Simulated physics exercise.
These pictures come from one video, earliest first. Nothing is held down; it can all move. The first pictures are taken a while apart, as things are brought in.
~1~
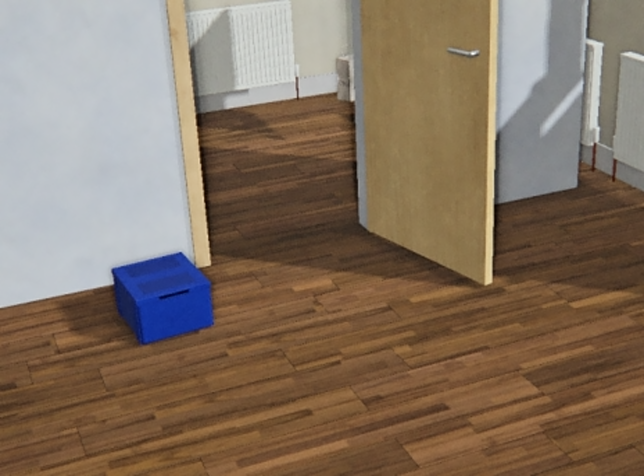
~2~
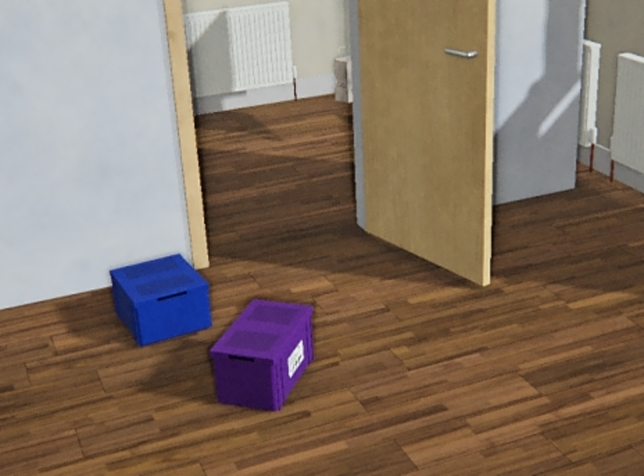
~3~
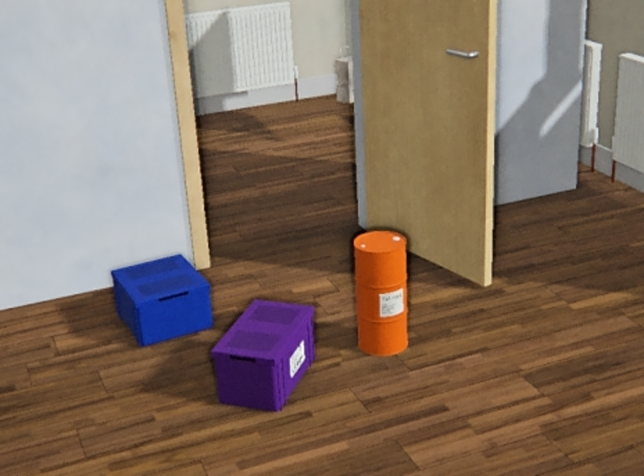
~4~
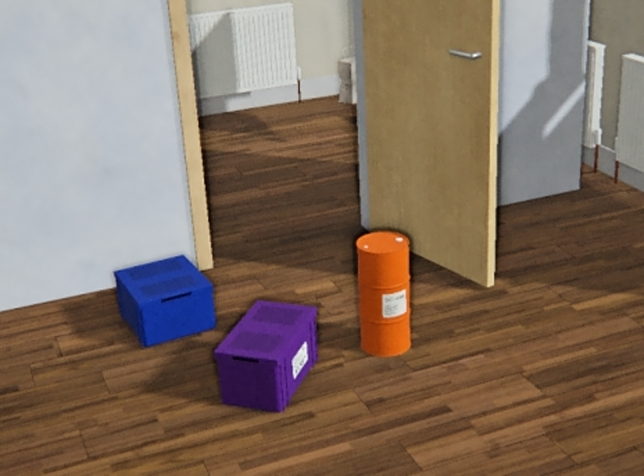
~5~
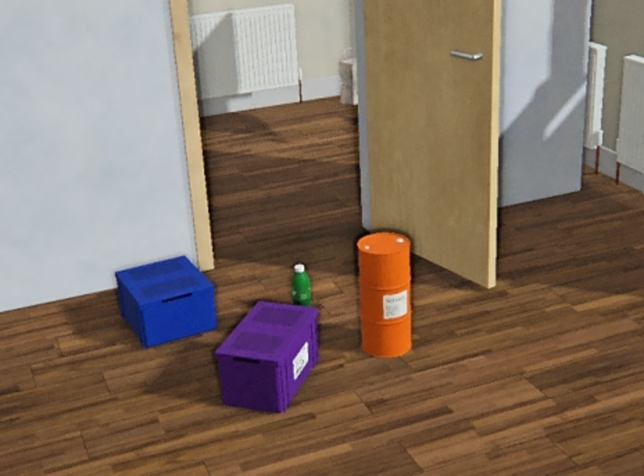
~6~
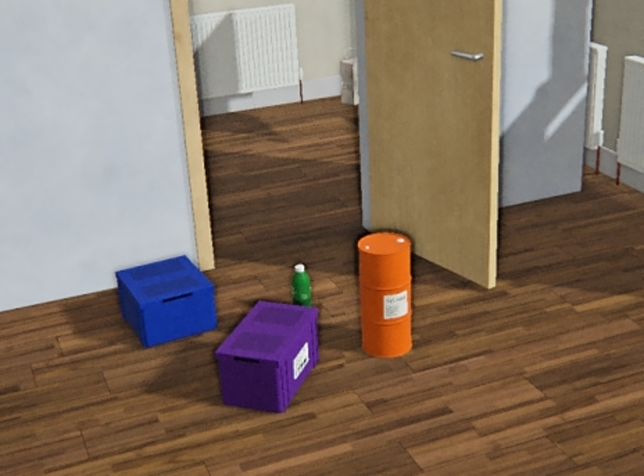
The video shows a blue tote on a wooden floor near a wide-open door that stays still, as a purple tote, then an orange canister to its right, and finally a green bottle behind them appear in turn.
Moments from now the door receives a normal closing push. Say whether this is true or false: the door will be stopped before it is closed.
False, it closes fully.
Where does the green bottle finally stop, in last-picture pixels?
The object ends up somewhere near (238, 282).
Then, 0.60 s on from there, open by 77°.
Then, 1.00 s on from there, open by 40°; green bottle turned 3° from how it was put near (274, 286).
Then, 1.20 s on from there, open by 20°; green bottle on its side near (234, 295).
Then, 1.40 s on from there, open by 0°; green bottle on its side near (234, 291).
In the end, open by 0°; toppled on the floor, green bottle; the other 3 unmoved. At the end, from the last picture's camera, green bottle near (238, 282).
